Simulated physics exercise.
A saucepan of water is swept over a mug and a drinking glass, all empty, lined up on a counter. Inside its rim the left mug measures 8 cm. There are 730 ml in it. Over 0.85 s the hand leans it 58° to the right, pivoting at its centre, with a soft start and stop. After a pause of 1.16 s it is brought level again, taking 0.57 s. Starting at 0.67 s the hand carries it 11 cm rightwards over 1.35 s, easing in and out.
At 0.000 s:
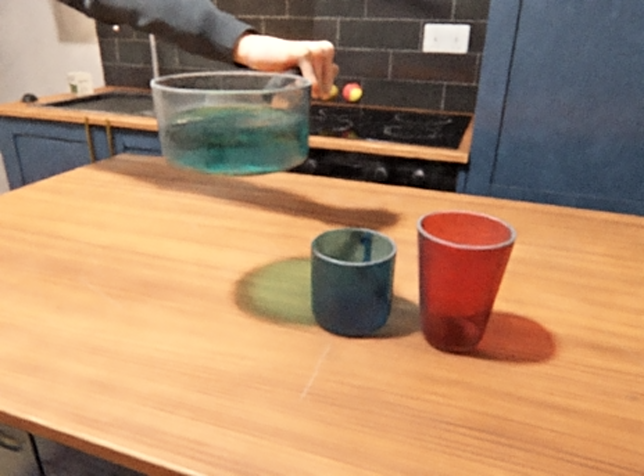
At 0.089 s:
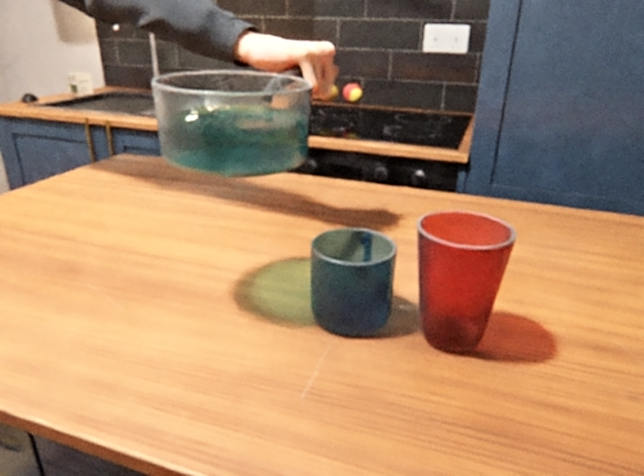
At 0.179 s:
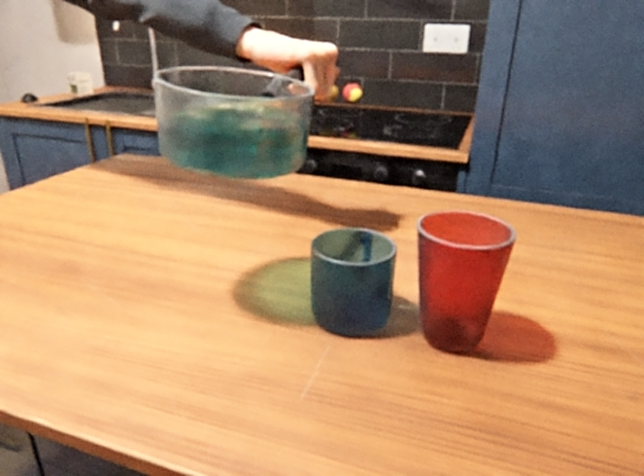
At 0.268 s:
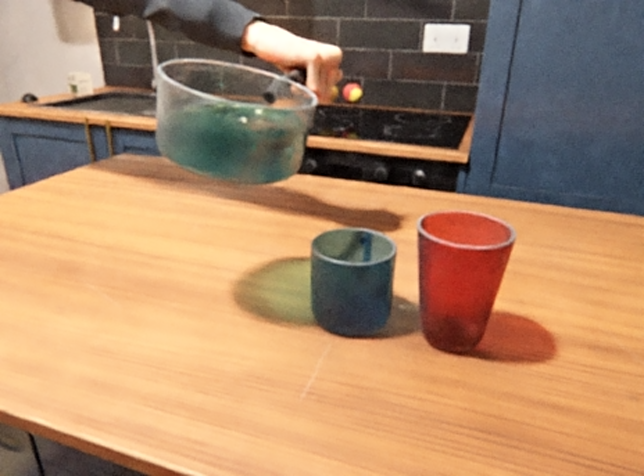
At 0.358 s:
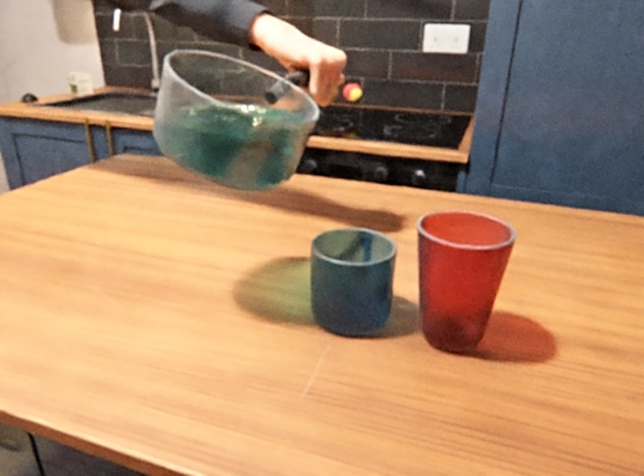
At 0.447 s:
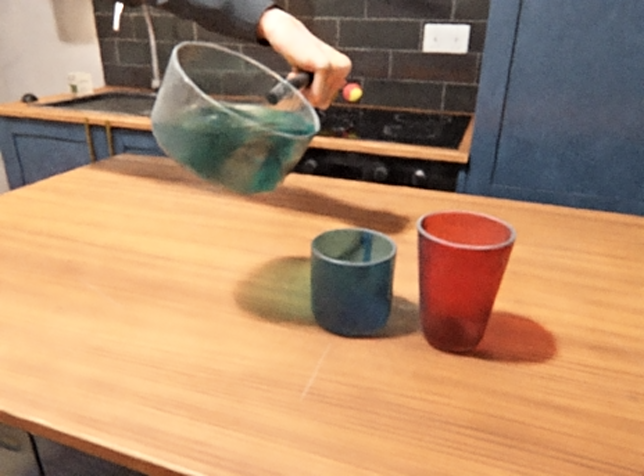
At the start, a hand holds a clear round pan of blue-green water level above a wooden counter, to the left of a small blue mug and a taller red glass. The hand then tilts the pan steadily to the right, its left side rising as the water shifts inside.
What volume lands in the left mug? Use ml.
About 400 ml.
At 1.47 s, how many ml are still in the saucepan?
Close to 250 ml.
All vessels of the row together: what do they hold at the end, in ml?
Close to 410 ml.
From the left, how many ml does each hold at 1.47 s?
About 390 ml left, 0 ml right.
Then, 1.04 s in, the tilt is 58° and from the left they hold 280 ml, 0 ml, the saucepan 345 ml, and 25 ml is on the counter.
Then, 1.47 s in, the tilt is 58° and from the left they hold 390 ml, 0 ml, the saucepan 250 ml, and 30 ml is on the counter.
Then, 1.92 s in, the tilt is 58° and from the left they hold 400 ml, 5 ml, the saucepan 205 ml, and 100 ml is on the counter.
Then, 2.41 s in, the tilt is 12° and from the left they hold 405 ml, 5 ml, the saucepan 195 ml, and 120 ml is on the counter.
Finally, from the left they hold 405 ml, 5 ml, the saucepan 195 ml, and 120 ml is on the counter.
